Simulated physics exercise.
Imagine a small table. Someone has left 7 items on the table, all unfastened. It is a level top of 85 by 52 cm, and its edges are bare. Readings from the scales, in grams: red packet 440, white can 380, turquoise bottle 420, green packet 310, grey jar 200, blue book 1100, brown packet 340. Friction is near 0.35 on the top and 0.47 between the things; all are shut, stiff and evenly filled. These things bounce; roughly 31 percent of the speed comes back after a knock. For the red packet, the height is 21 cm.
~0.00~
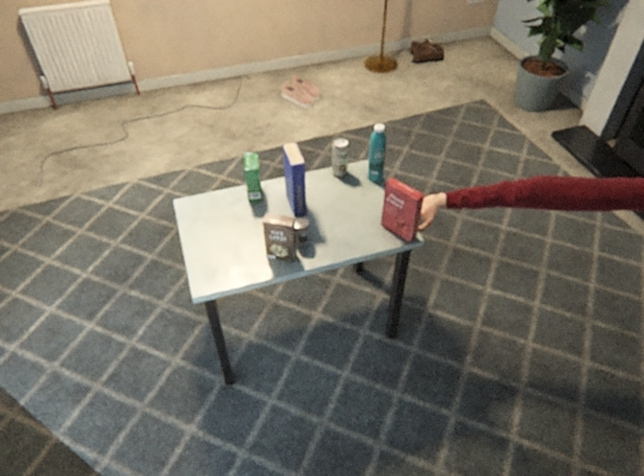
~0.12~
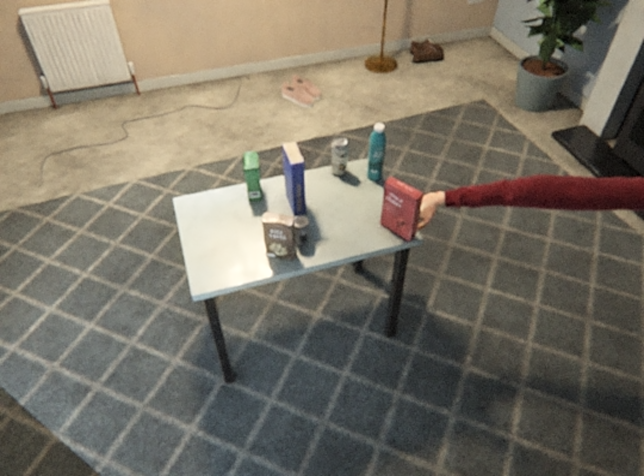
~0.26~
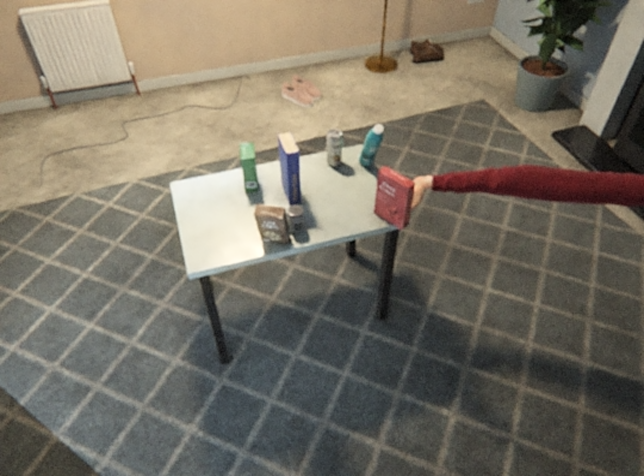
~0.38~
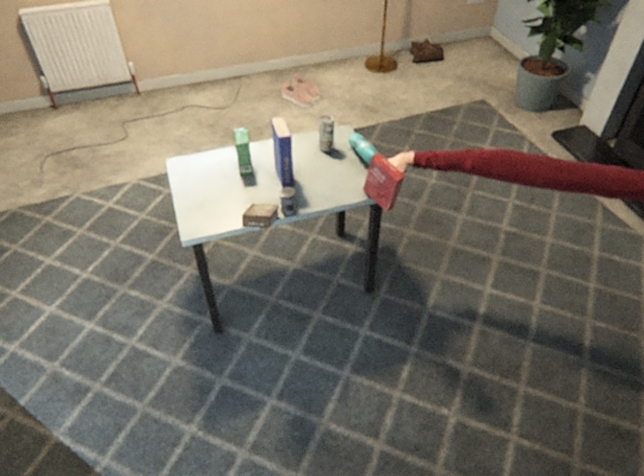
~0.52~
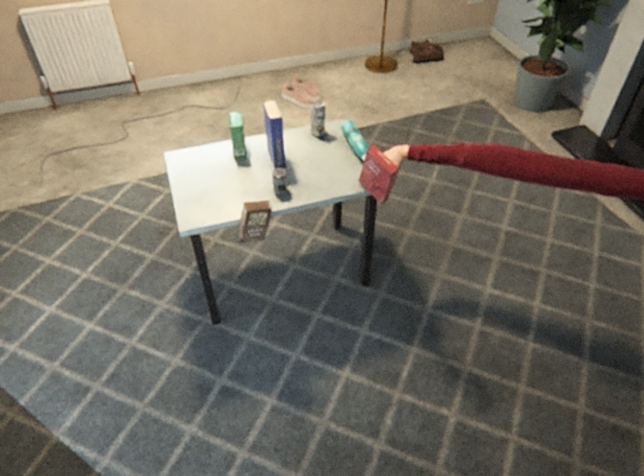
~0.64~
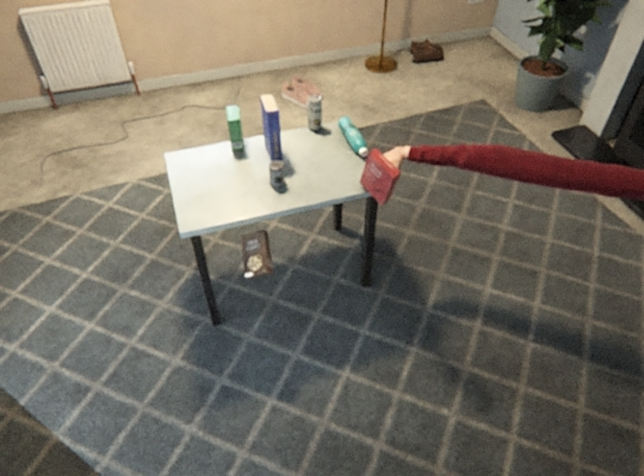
In a carpeted room, a red-sleeved hand grips a red packet at the right edge of a small table holding several items. The table shifts backward and slightly left, and the turquoise bottle topples onto its side. The brown packet tilts, slides off the front edge and drops below the tabletop.
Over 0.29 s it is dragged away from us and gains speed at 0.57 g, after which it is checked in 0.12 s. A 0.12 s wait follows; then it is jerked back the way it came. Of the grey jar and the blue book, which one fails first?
The second of the two.
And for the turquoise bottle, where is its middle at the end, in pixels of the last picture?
Its middle comes to rest around (369, 160).
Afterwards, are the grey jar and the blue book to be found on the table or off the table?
The grey jar is kept in bounds, the blue book is not kept in bounds.
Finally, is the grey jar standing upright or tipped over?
Well, the grey jar holds steady.
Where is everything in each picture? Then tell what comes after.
In the first picture, grey jar (301, 232); blue book (295, 180).
In the second picture, table 1 cm from its start; turquoise bottle (377, 152); green packet (253, 177).
In the third picture, table 11 cm from its start; turquoise bottle (372, 145) leaning 25°; brown packet (273, 225) leaning 14°.
In the fourth picture, table 28 cm from its start; turquoise bottle (366, 150) on its side; white can (327, 134) slid 10 cm.
In the fifth picture, table 33 cm from its start; brown packet (254, 222) off the table; green packet (238, 136) slid 3 cm.
In the sixth picture, table 32 cm from its start; grey jar (277, 174) slid 3 cm; blue book (271, 128) slid 4 cm.
After 0.84 s, table 15 cm from its start; white can, green packet and blue book now off the table; grey jar slid 18 cm near (278, 177); turquoise bottle on its side.
After 0.94 s, table 2 cm from its start; grey jar slid 25 cm near (282, 187); turquoise bottle on its side.
After 1.14 s, grey jar slid 18 cm near (288, 200); turquoise bottle on its side.
After 1.34 s, grey jar resting near (290, 200).
By the end (1.7 s), off the table, red packet, white can, green packet, blue book and brown packet; tipped over on the table, turquoise bottle; not toppled but over 5 cm from the start, grey jar. Seen from the same camera at the end, grey jar near (288, 201). Grey jar was never lost; blue book went at 0.84 s.
